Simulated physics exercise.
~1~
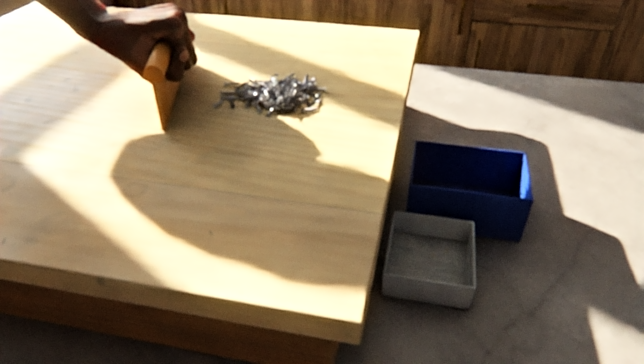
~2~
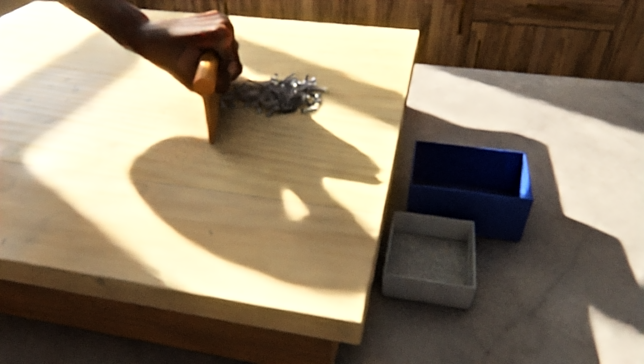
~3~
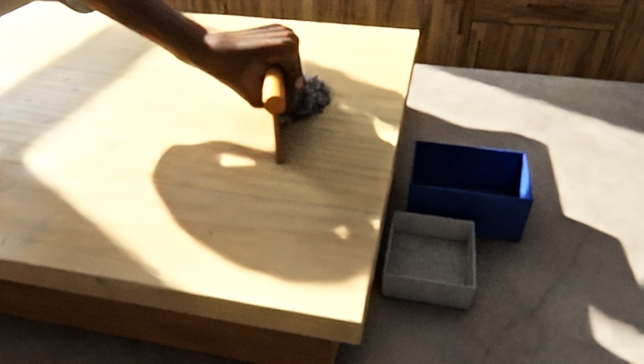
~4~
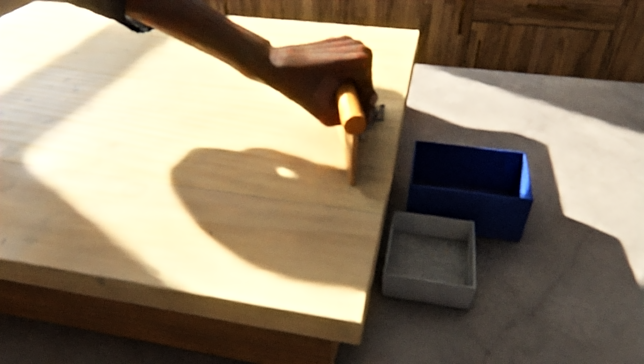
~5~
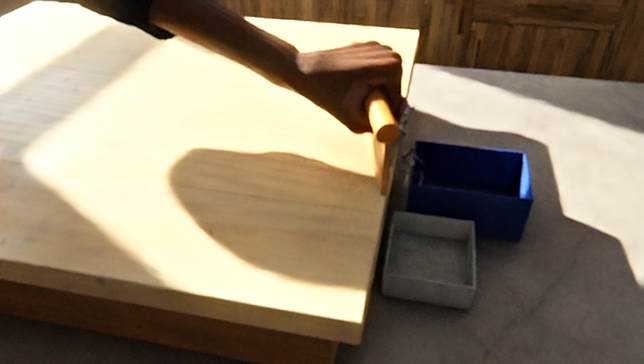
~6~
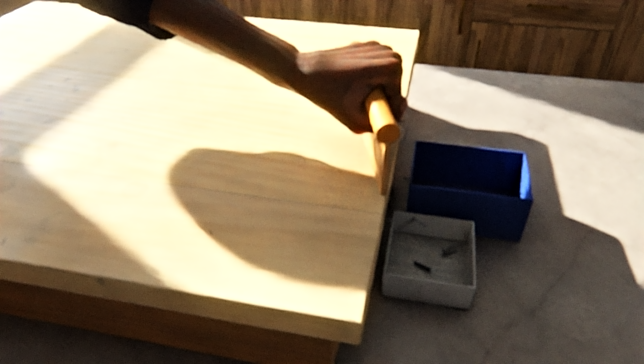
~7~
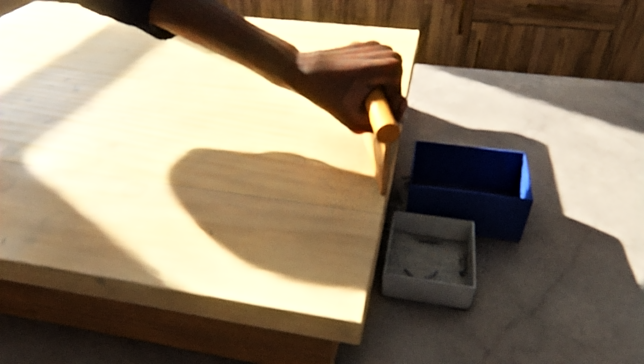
On a pale wooden board in patchy sunlight, a hand pushed a scraper rightward, driving a heap of small metal pieces to the edge beside a blue tin and a whitish one, then stopped there, with a few bits finally showing in the whitish tin.
